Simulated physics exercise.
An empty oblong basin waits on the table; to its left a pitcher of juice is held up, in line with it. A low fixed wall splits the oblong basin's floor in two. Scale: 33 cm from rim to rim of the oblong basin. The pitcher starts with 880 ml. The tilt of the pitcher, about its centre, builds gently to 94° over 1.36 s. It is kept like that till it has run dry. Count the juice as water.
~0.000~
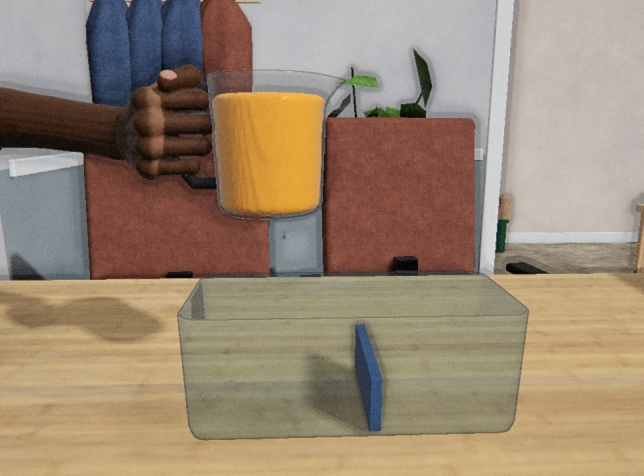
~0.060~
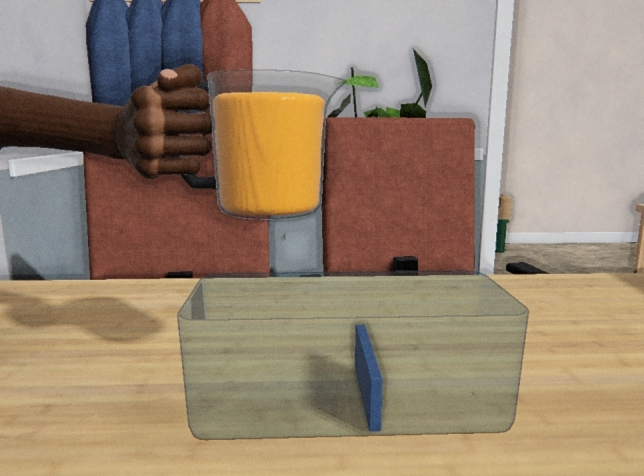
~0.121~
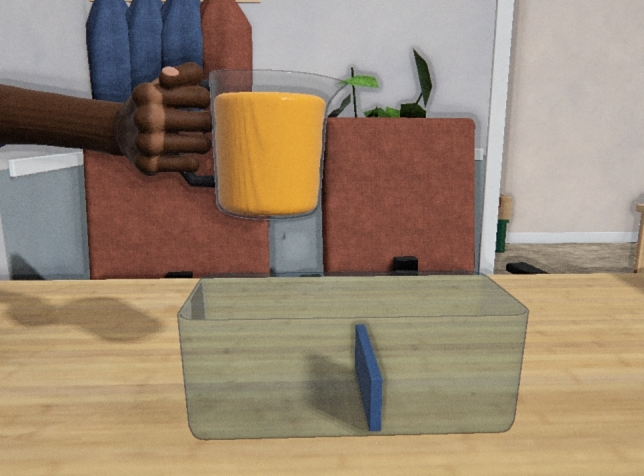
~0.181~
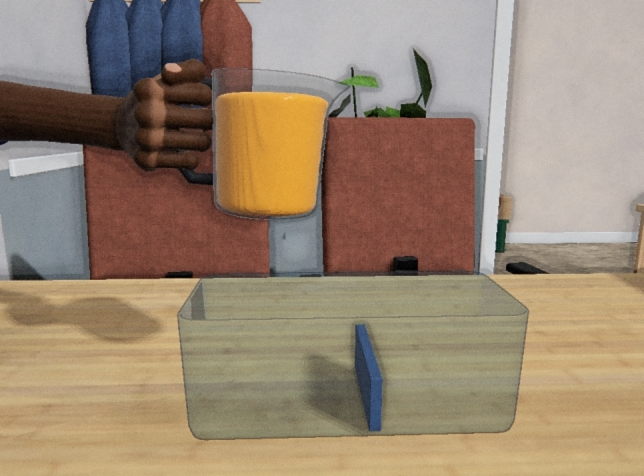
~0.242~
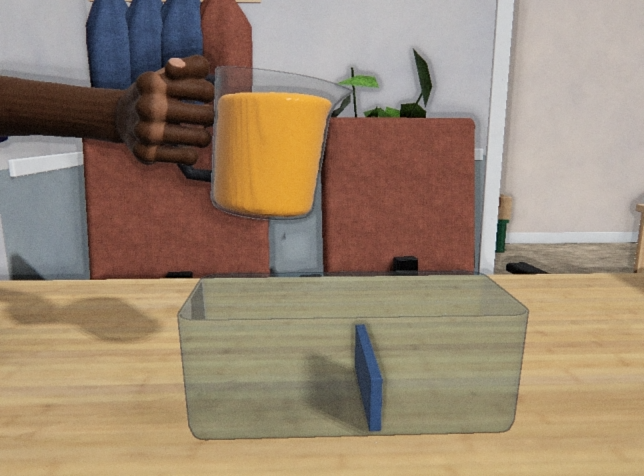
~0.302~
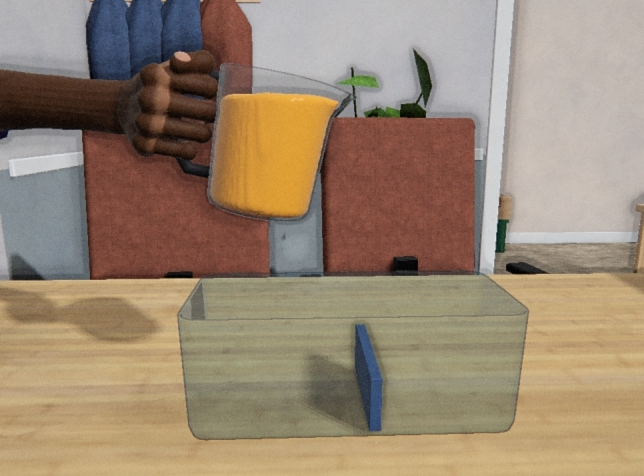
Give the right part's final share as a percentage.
The far part has some 95 per cent.
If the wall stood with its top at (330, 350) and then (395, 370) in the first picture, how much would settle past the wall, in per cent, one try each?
In turn about 100 and 55 per cent.
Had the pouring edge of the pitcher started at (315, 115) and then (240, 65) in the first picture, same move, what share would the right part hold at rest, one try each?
First 70, then 0 per cent.
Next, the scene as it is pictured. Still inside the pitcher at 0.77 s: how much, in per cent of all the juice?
Near 84 in a hundred.
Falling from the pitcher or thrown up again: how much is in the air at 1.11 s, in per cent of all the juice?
Some 18 per cent.
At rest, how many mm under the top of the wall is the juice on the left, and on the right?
Left about 56 mm, right about 12 mm.
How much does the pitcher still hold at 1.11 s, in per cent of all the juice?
About 40 per cent.
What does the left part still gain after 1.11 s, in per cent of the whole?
About 4 per cent.
Then, 0.77 s in, the tilt is 57° and 85 per cent is still to pour, 0 is left of the wall and 3 right of it.
Then, 1.11 s in, the tilt is 86° and 41 per cent is still to pour, 1 is left of the wall and 41 right of it.
Then, 1.47 s in, the tilt is 94° and 9 per cent is still to pour, 2 is left of the wall and 84 right of it.
Then, 1.86 s in, the tilt is 94° and 2 per cent is still to pour, 3 is left of the wall and 95 right of it.
Finally, 4 per cent lies left of the wall, 95 right of it and 1 outside.
